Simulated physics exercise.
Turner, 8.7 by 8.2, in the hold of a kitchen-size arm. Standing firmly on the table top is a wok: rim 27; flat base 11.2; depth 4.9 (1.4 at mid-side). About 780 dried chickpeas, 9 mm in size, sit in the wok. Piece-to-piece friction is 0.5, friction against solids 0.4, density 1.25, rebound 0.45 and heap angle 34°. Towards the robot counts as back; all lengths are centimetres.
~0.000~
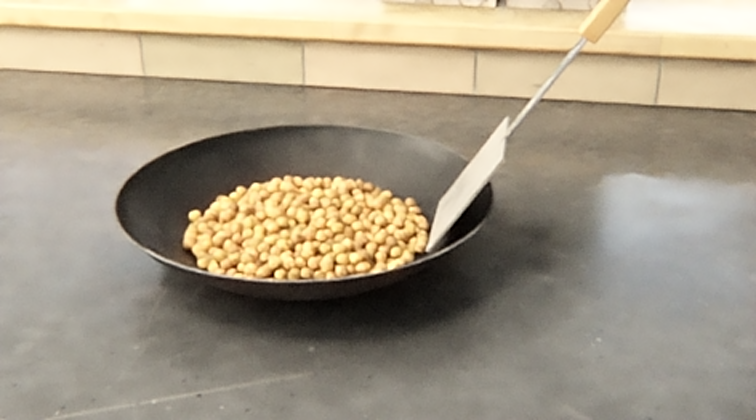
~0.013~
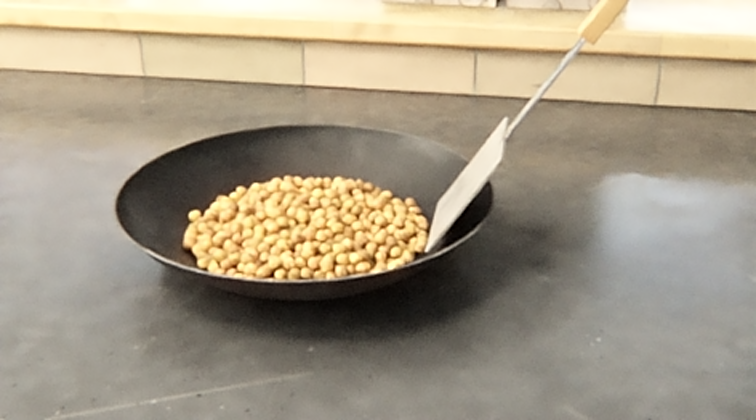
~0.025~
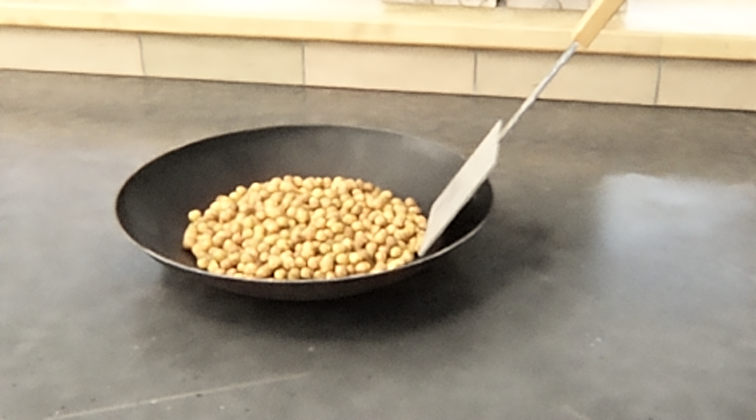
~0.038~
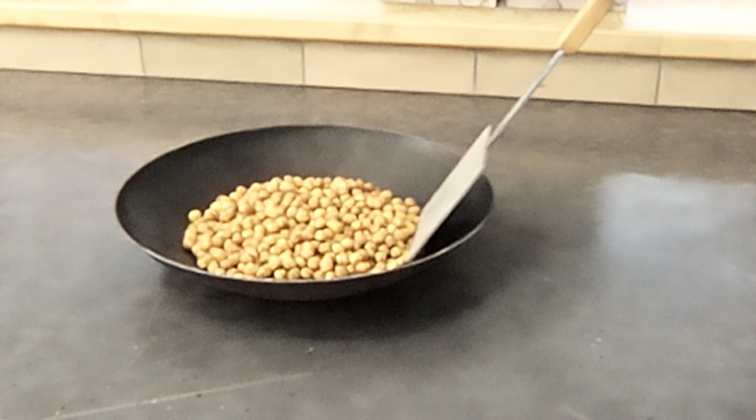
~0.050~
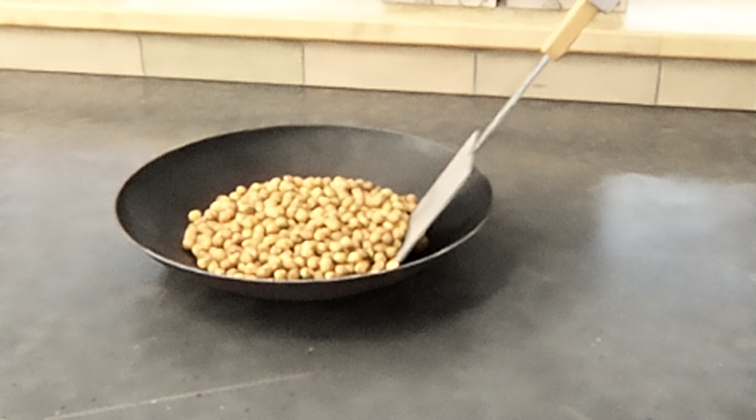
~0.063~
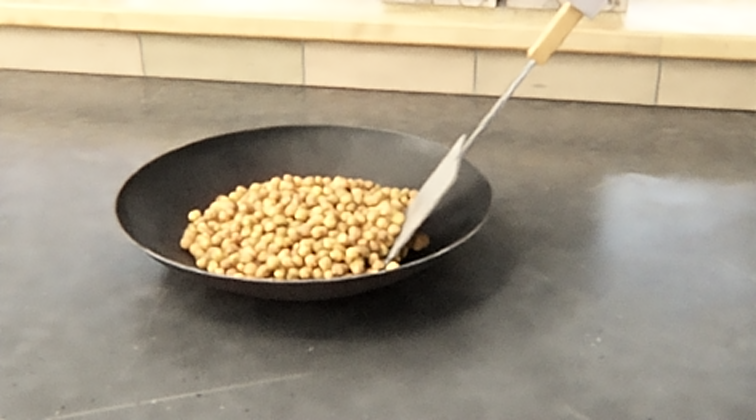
Metal turner with a wooden handle sliding left through the right edge of a chickpea heap in a dark wok, barely shifting it.
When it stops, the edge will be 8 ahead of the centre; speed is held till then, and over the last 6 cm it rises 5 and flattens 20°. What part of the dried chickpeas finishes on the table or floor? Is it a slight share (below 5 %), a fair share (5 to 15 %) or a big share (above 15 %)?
It is a fair share.
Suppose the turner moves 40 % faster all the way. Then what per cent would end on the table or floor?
Near 20 %.
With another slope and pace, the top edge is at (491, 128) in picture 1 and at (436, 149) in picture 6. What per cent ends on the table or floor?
Close to 15 in a hundred.
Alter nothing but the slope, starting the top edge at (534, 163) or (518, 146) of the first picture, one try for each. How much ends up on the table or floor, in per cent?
About 15% and 10%.
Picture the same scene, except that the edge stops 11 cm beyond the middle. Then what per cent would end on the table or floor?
About 30 %.
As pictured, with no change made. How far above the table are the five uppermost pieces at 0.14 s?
Some 5 cm.
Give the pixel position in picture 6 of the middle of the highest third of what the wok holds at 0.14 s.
It sits at about (284, 216).
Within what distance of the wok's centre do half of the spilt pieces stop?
Estimate: Near 32 cm.
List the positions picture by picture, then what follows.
The first frame shows turner top edge at (506, 137), sloping 57°; upper third of the load around (305, 222), from x 190 to 425, top at y 180; 783 in the wok.
The second frame shows turner top edge at (505, 137), sloping 57°; upper third of the load around (305, 222), from x 190 to 425, top at y 180.
The third frame shows turner top edge at (499, 140), sloping 57°; upper third of the load around (305, 222), from x 190 to 425, top at y 180.
The fourth frame shows turner top edge at (487, 146), sloping 57°; upper third of the load around (305, 222), from x 190 to 420, top at y 180.
The fifth frame shows turner top edge at (473, 152), sloping 57°; upper third of the load around (306, 220), from x 190 to 425, top at y 180.
The sixth frame shows turner top edge at (460, 156), sloping 57°; upper third of the load around (311, 221), from x 185 to 425, top at y 180; 783 in the wok.
After 0.14 s, sloping 57°, highest piece 5 above the table; 783 in the wok.
After 0.21 s, sloping 50°, highest piece 5 above the table; 783 in the wok.
After 0.44 s, sloping 37°, highest piece 6 above the table; 714 in the wok, 65 on the table or floor, 4 on the blade or in flight.
After 1.49 s, sloping 37°, highest piece 5 above the table; 713 in the wok, 70 on the table or floor.
At rest, 713 in the wok, 70 on the table or floor. That is 9 % on the table or floor.
